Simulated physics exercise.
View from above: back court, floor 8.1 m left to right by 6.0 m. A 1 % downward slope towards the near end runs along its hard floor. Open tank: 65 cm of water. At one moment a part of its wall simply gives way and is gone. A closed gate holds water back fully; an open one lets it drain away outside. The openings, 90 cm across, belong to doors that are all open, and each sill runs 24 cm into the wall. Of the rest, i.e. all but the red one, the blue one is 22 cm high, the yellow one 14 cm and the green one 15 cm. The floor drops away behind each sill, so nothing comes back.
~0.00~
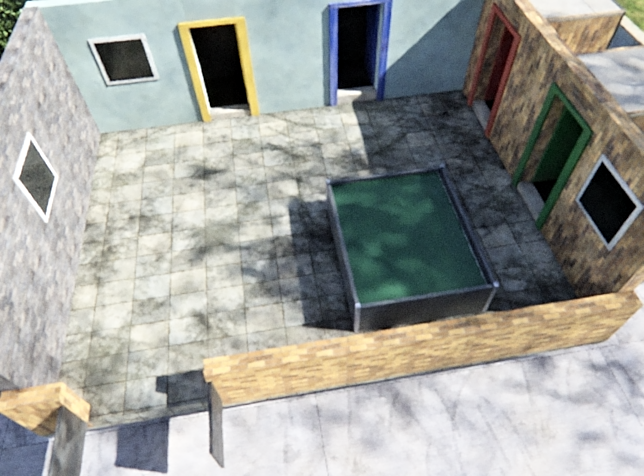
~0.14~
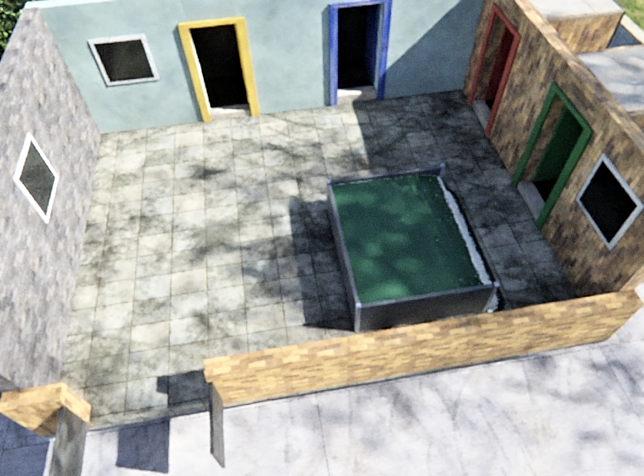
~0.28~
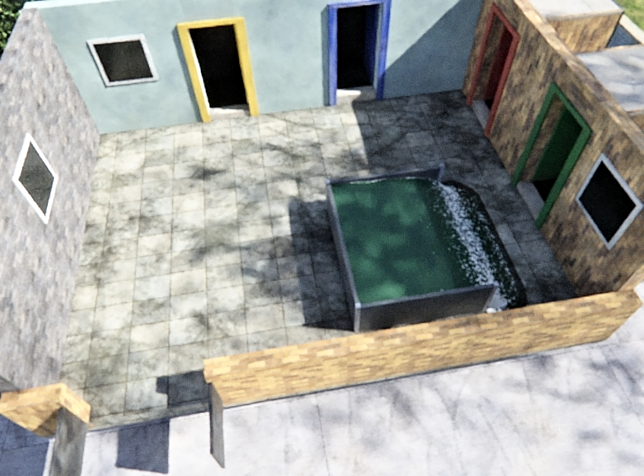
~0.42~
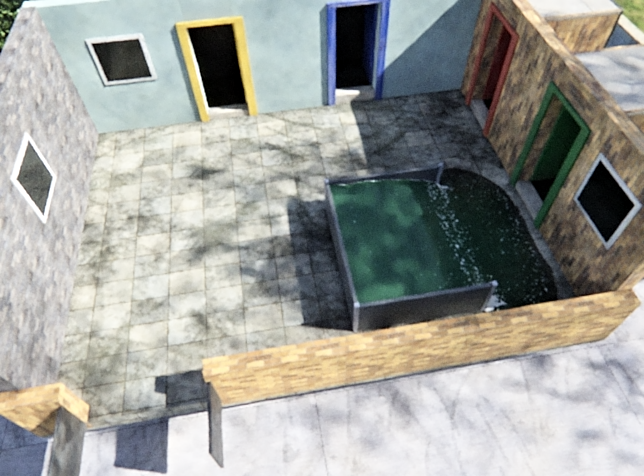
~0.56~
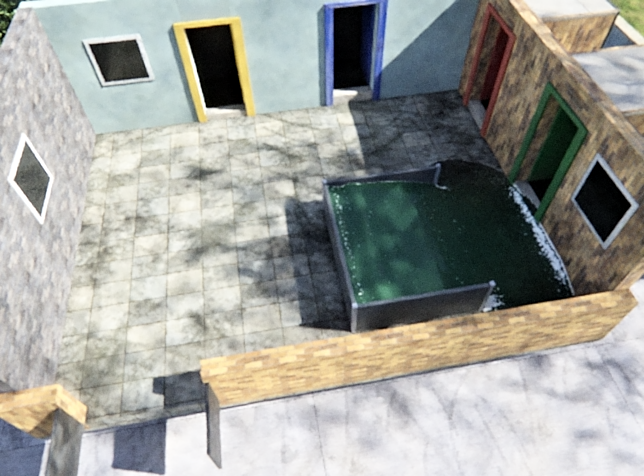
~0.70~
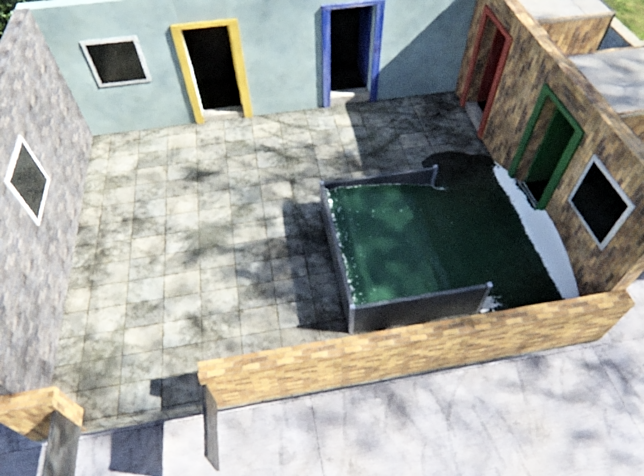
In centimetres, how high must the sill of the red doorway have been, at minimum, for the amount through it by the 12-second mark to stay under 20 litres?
It must have been at least 10 cm high.
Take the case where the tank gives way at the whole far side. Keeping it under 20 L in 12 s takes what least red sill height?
Then something near 20 cm.
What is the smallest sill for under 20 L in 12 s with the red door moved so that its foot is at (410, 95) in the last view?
It needs roughly 16 cm.
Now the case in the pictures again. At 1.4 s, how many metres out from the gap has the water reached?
Around 3.6 m out.
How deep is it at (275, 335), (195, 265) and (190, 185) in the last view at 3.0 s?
I'd read roughly 3, 0 and 0 cm there.
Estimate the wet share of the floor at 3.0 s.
Around 30 per cent of the floor.
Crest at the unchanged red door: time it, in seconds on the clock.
Roughly 6.0 s.
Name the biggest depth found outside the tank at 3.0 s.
Max depth: About 32 cm.
After 1.4 s water covers 15 % of the floor, deepest (54 cm) near (574, 322); 4 cm at the red door, 0 litres in over its 15 cm sill.
After 3.0 s water covers 30 % of the floor, deepest (32 cm) near (553, 326); 9 cm at the red door, 0 litres in over its 15 cm sill.
After 12.0 s water covers 95 % of the floor, deepest (10 cm) near (227, 371); 7 cm at the red door, 3 litres in over its 15 cm sill.
At the red door as built, the water arrived by 1.3 s and peaked near 14 cm at 5.8 s.
Run again over the same 12 s with other heights there, 30 litres in over 8.5 cm, 11 litres over 11.5 cm. The limit of 20 litres is kept from about 10 cm up.
